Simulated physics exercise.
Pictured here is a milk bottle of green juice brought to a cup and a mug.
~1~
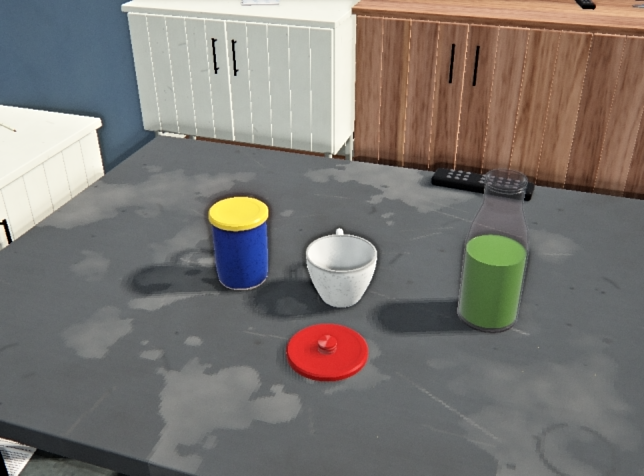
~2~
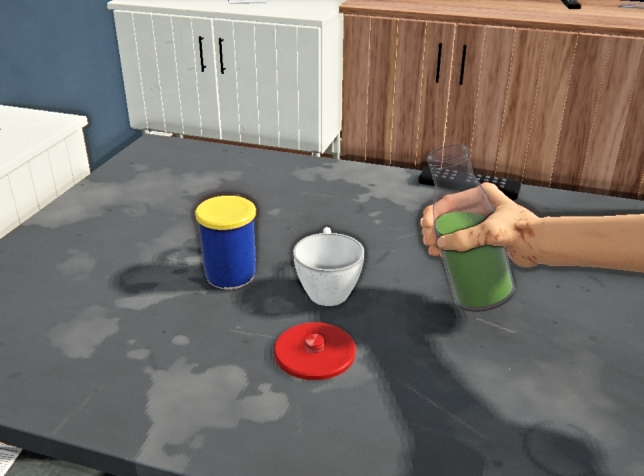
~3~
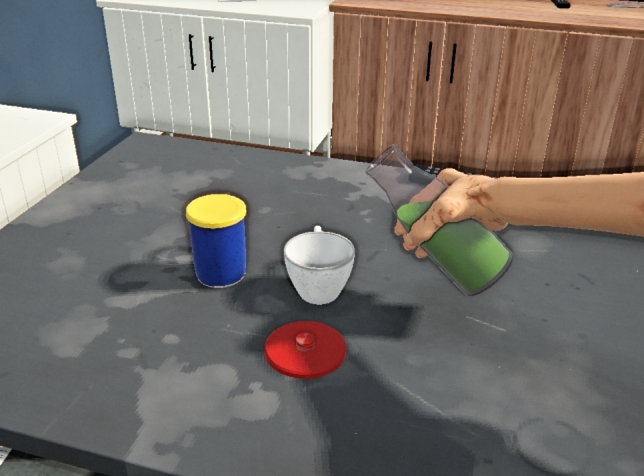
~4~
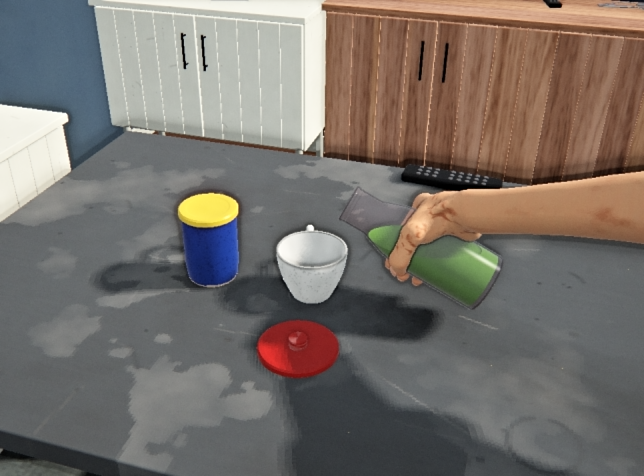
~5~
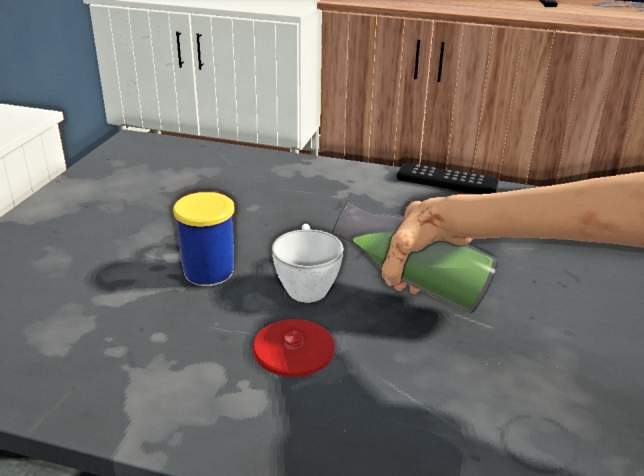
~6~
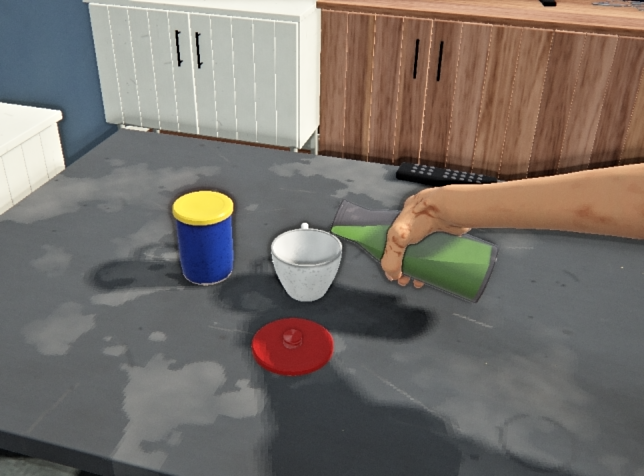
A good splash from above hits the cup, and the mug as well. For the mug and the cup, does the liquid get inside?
Result: The mug gets no share, the cup gets a share.
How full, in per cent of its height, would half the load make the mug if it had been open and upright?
About 60 per cent.
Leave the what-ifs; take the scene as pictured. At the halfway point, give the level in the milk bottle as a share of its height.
About 25 per cent.
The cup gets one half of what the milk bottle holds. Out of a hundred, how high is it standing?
Reading: Roughly 75 percent.
Soon after, the green juice goes into the cup.
Later, it hits the lid of the mug and runs off.
In the end, the cup has its share inside; the mug is empty, in a puddle.
